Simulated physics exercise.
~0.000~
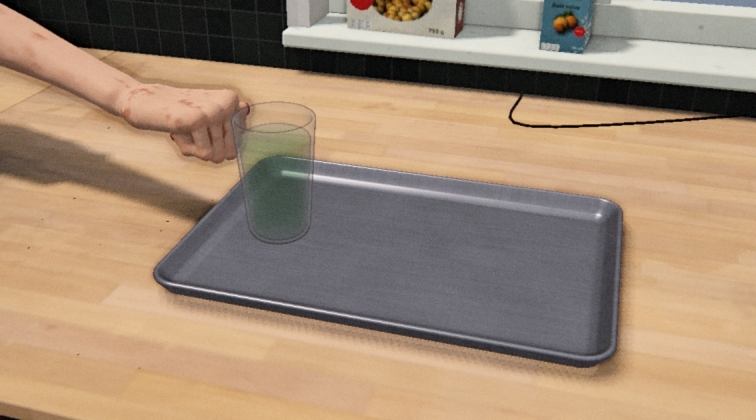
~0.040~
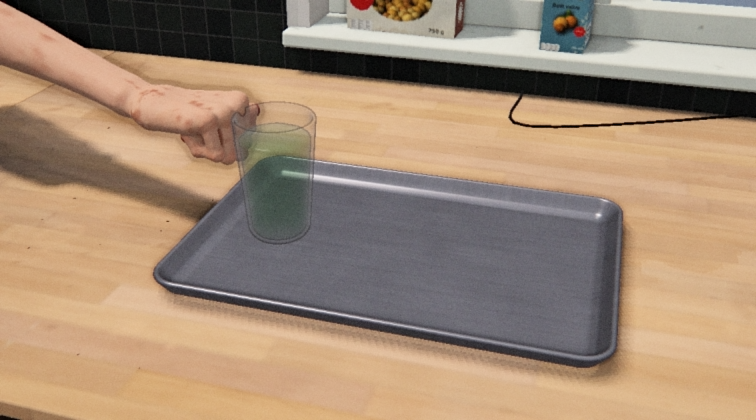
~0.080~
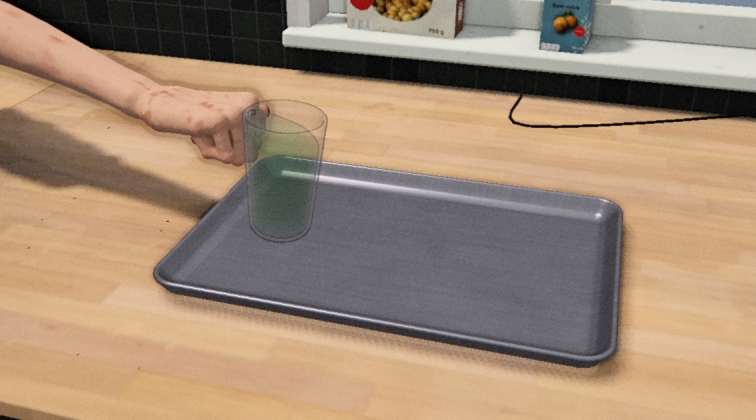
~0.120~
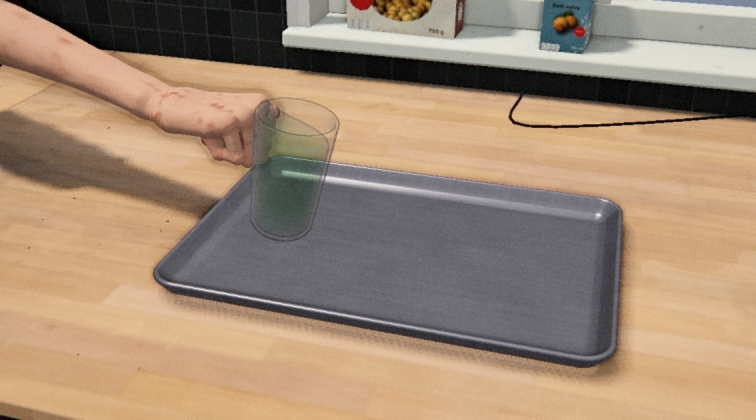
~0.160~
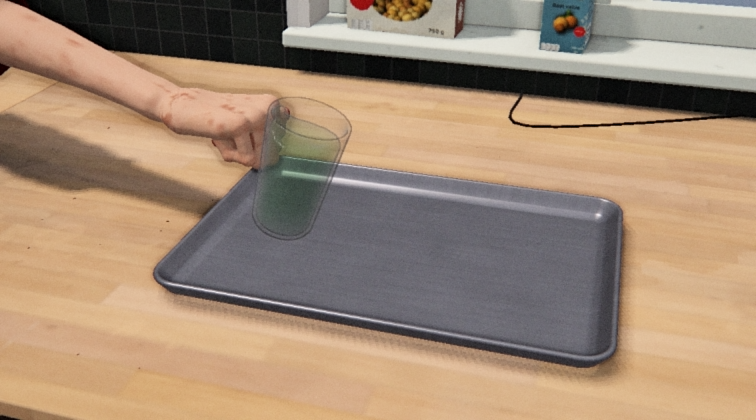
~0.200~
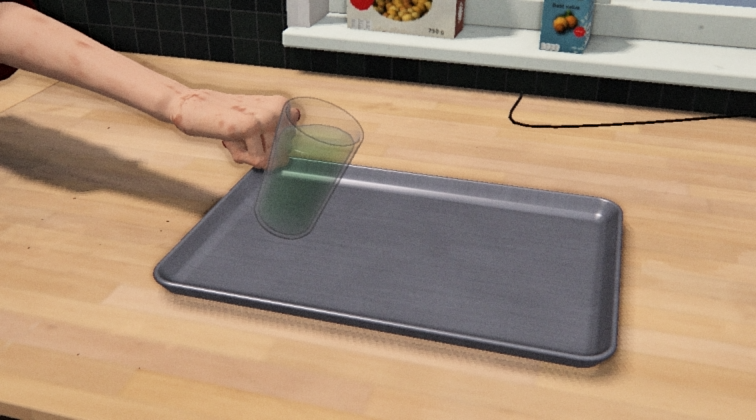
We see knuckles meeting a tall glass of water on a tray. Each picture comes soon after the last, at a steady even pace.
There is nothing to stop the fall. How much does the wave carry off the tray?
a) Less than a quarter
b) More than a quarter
Answer: B.
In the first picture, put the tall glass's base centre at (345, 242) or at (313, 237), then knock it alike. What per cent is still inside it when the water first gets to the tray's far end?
Roughly 75 % and then 65 %.
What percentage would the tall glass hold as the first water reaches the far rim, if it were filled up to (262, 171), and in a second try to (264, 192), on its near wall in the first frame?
55 % and 50 %.
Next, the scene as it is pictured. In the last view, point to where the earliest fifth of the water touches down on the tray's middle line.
It lands near (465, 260).
A moment on, the tall glass is falling and 97 per cent is in the glass, 0 on the tray and 3 above or beyond its rim.
Next, the tall glass lies on its side and 65 per cent is in the glass, 27 on the tray and 9 above or beyond its rim.
Then the tall glass lies on its side and 38 per cent is in the glass, 43 on the tray and 19 above or beyond its rim.
Later the tall glass lies on its side and 20 per cent is in the glass, 34 on the tray and 45 above or beyond its rim.
In the end 54 per cent is held by tray and glass, 46 is off the tray.
